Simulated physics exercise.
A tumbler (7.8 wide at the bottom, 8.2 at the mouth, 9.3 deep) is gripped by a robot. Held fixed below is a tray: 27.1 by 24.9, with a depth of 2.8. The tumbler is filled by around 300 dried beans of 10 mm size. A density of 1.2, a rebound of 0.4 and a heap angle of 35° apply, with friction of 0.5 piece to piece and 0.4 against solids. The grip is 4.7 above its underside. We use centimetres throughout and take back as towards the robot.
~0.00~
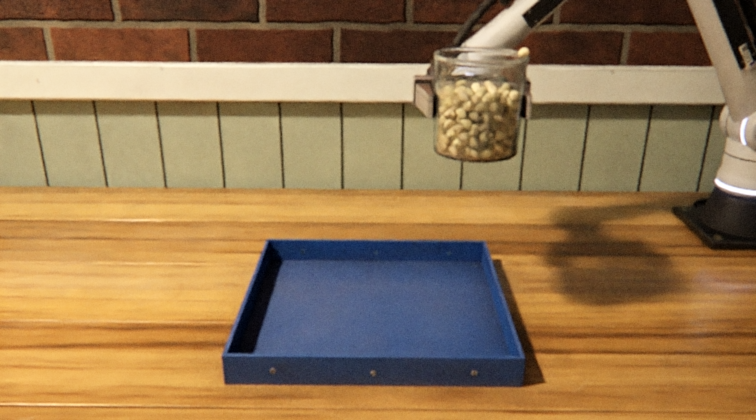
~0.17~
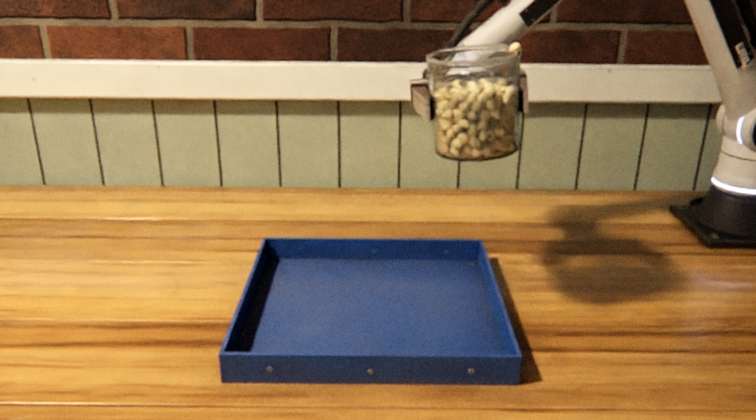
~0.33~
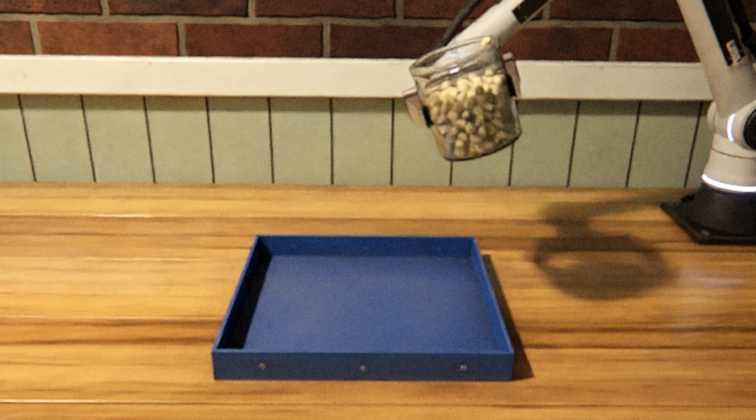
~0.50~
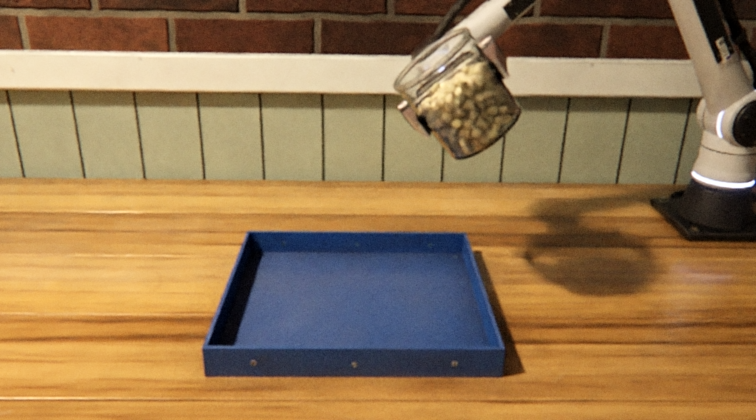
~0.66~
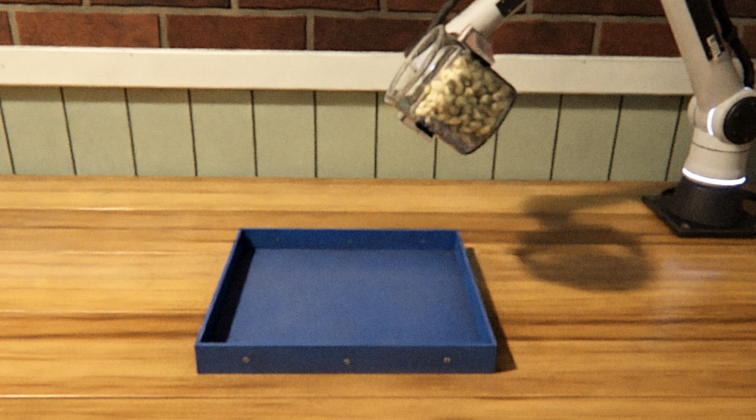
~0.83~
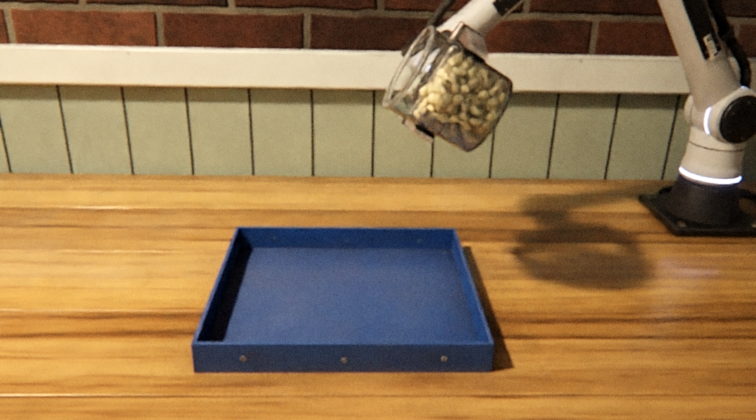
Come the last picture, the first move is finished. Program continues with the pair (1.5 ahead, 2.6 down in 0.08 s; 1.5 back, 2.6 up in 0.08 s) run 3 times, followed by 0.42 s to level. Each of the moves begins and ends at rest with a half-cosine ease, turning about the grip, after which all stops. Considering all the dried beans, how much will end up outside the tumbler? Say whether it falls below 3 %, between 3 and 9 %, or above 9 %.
It falls between 3 and 9 %.
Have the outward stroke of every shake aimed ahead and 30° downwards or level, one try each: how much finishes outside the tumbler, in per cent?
It comes to around 10 per cent on the first try and around 25 per cent on the second.
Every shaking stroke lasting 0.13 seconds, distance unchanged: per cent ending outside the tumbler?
About 0 per cent, then.
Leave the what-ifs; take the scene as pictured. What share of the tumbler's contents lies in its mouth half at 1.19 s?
Roughly 35 %.
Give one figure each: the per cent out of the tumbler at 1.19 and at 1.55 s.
0, then 5.
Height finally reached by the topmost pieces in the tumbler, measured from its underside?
Around 8.5 cm above the underside.
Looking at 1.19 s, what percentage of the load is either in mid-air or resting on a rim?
1 per cent.
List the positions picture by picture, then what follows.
The tumbler middle at (478, 105), level; upper third of the load around (479, 97), from x 440 to 525, top at y 50; 302 in the tumbler, in the first frame.
The tumbler middle at (475, 104), tilted 6° forward; upper third of the load around (478, 97), from x 440 to 515, top at y 45, in the second frame.
The tumbler middle at (468, 101), tilted 21° forward; upper third of the load around (477, 94), from x 430 to 515, top at y 40, in the third frame.
The tumbler middle at (459, 97), tilted 39° forward; upper third of the load around (470, 88), from x 425 to 510, top at y 65, in the fourth frame.
The tumbler middle at (452, 94), tilted 54° forward; upper third of the load around (466, 82), from x 420 to 505, top at y 60, in the fifth frame.
The tumbler middle at (449, 92), tilted 60° forward; upper third of the load around (463, 79), from x 420 to 500, top at y 55; 302 in the tumbler, in the sixth frame.
After 1.19 s, tilted 60° forward, highest piece 26 above the table; 296 in the tumbler, 2 in the tray, 4 in flight or on a rim.
After 1.55 s, tilted 23° forward, highest piece 27 above the table; 287 in the tumbler, 12 in the tray, 1 on the table or floor, 2 in flight or on a rim.
After 1.93 s, level, highest piece 28 above the table; 287 in the tumbler, 14 in the tray, 1 on the table or floor.
After 2.98 s, level, highest piece 28 above the table; 287 in the tumbler, 14 in the tray, 1 on the table or floor.
In the end, 287 in the tumbler, 14 in the tray, 1 on the table or floor. That is 5 % outside the tumbler.
